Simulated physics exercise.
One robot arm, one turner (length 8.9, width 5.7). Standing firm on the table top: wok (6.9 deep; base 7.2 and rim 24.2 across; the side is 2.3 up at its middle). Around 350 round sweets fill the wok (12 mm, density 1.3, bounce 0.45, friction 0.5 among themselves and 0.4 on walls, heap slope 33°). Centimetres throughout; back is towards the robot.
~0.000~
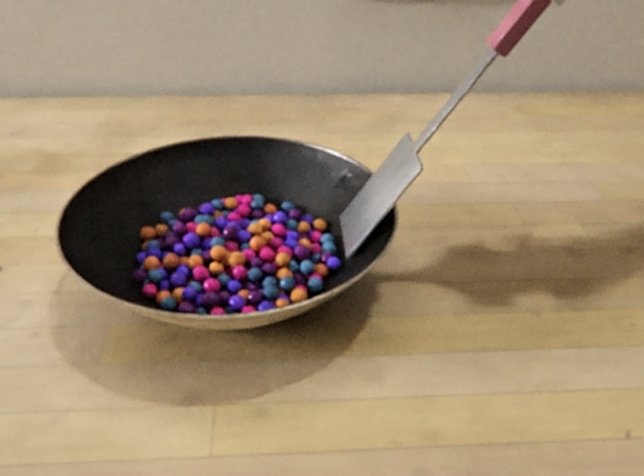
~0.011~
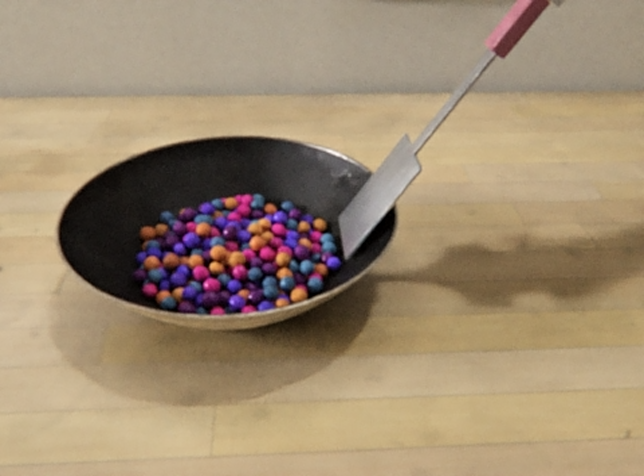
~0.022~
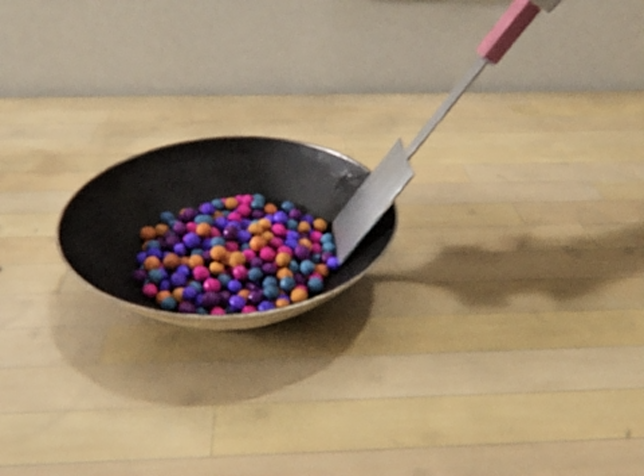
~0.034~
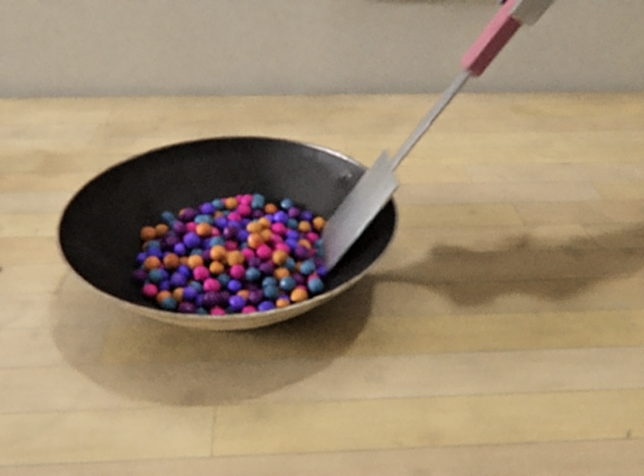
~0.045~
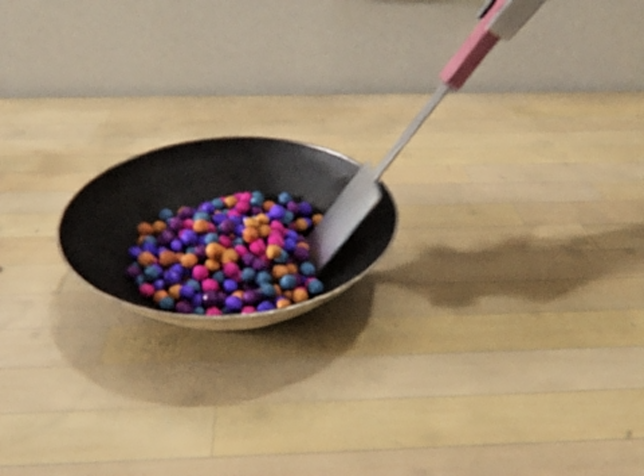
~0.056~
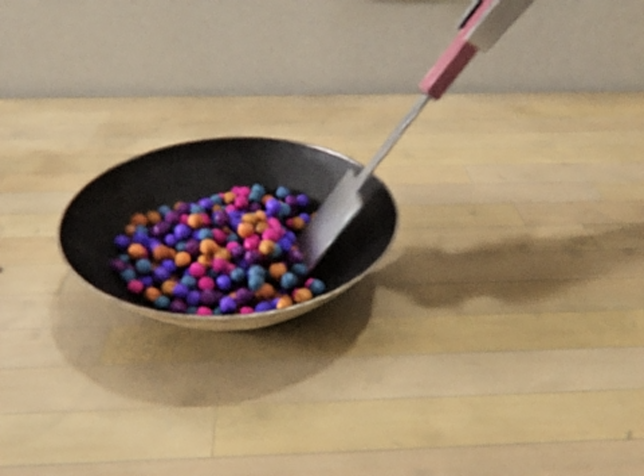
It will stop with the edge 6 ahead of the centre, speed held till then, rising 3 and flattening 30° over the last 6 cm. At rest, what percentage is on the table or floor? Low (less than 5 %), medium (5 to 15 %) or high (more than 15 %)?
Share on the table or floor: High (more than 15 %).
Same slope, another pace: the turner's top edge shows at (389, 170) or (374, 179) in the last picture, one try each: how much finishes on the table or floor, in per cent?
About 5 and 20 per cent.
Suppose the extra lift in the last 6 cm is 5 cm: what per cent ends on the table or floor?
About 20 per cent.
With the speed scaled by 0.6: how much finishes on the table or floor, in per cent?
Some 10 per cent.
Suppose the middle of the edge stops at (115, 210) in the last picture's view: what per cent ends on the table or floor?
About 40 per cent.
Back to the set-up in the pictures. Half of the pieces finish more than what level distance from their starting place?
Some 5 cm.
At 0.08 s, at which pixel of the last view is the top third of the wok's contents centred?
Near (189, 237).
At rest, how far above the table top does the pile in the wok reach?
Some 6.5 cm.
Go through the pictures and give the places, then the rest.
The first frame shows turner top edge at (415, 149), sloping 57°; upper third of the load around (237, 244), from x 140 to 335, top at y 200; 350 in the wok.
The second frame shows turner top edge at (414, 150), sloping 57°; upper third of the load around (237, 244), from x 140 to 335, top at y 200.
The third frame shows turner top edge at (407, 156), sloping 57°; upper third of the load around (237, 244), from x 140 to 335, top at y 200.
The fourth frame shows turner top edge at (392, 166), sloping 57°; upper third of the load around (237, 242), from x 140 to 325, top at y 200.
The fifth frame shows turner top edge at (374, 178), sloping 57°; upper third of the load around (231, 243), from x 135 to 320, top at y 200.
The sixth frame shows turner top edge at (356, 186), sloping 57°; upper third of the load around (217, 241), from x 120 to 315, top at y 190; 350 in the wok.
After 0.08 s, sloping 57°, highest piece 9 above the table; 350 in the wok.
After 0.11 s, sloping 47°, highest piece 11 above the table; 350 in the wok.
After 0.32 s, sloping 27°, highest piece 12 above the table; 269 in the wok, 28 on the table or floor, 53 on the blade or in flight.
After 1.37 s, sloping 27°, highest piece 6 above the table; 269 in the wok, 81 on the table or floor.
At rest, 269 in the wok, 81 on the table or floor. That is 23 % on the table or floor.
